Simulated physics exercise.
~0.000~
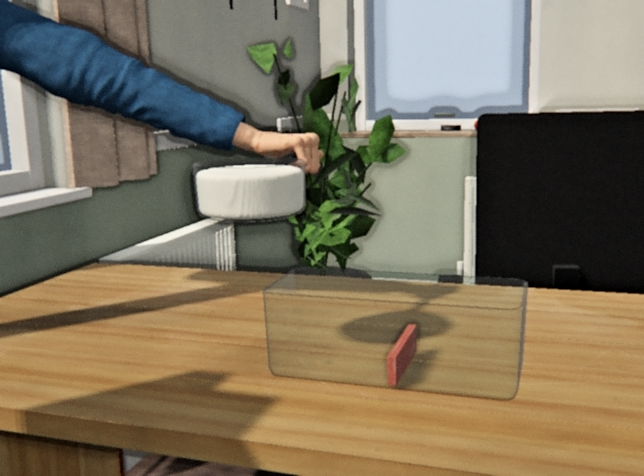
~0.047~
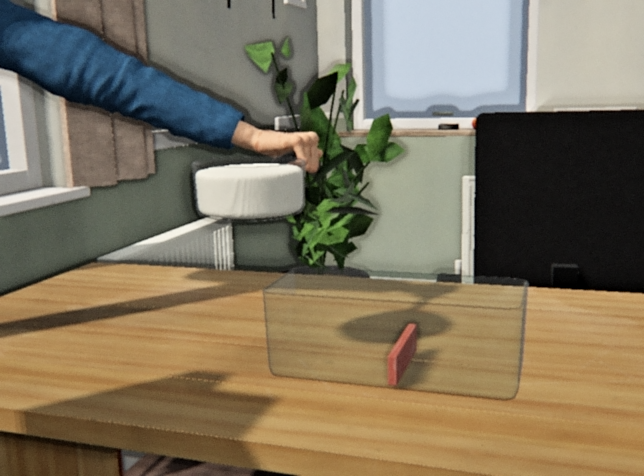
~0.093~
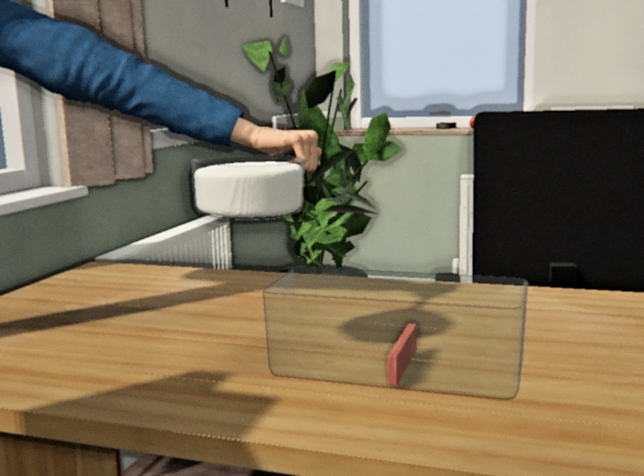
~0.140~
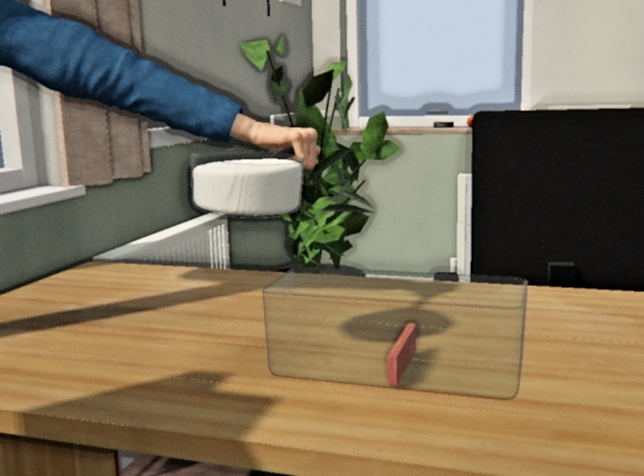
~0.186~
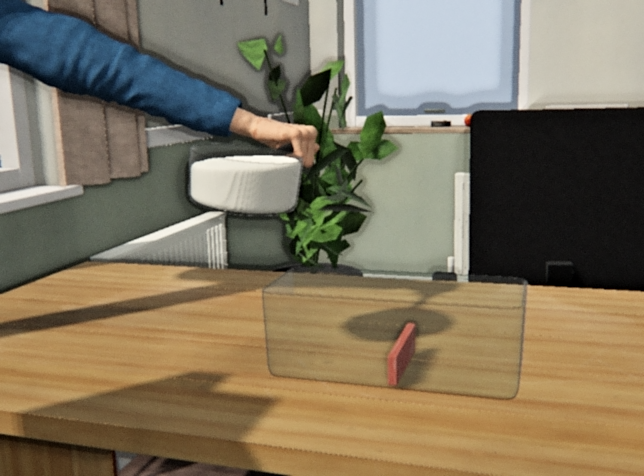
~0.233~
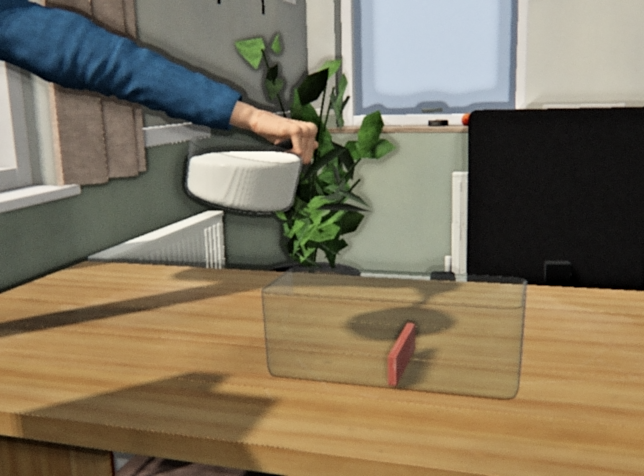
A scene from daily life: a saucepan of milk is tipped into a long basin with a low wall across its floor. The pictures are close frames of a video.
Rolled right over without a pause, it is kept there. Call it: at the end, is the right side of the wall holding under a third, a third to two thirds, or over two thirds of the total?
The right side holds a third to two thirds of the total.
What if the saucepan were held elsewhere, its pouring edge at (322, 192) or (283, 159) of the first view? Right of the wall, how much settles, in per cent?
The first start gives some 60 %, the second some 25 %.
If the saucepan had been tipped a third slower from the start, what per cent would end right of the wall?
Close to 30 out of every hundred.
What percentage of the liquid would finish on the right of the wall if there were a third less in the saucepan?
Estimate: Close to 20 per cent.
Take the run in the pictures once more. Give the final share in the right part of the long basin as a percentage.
Close to 45 percent.
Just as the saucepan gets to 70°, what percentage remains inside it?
55 per cent, roughly.
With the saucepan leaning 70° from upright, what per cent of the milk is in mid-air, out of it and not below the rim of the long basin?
40 %.
Then, 0.62 s in, the tilt is 70° and 54 per cent is still to pour, 6 is left of the wall and 0 right of it.
Then, 0.90 s in, the tilt is 101° and 8 per cent is still to pour, 31 is left of the wall and 42 right of it.
Then, 1.19 s in, the tilt is 104° and 0 per cent is still to pour, 51 is left of the wall and 44 right of it.
Then, 1.51 s in, the tilt is 104° and 0 per cent is still to pour, 54 is left of the wall and 44 right of it.
Finally, 53 per cent lies left of the wall, 45 right of it and 2 outside.
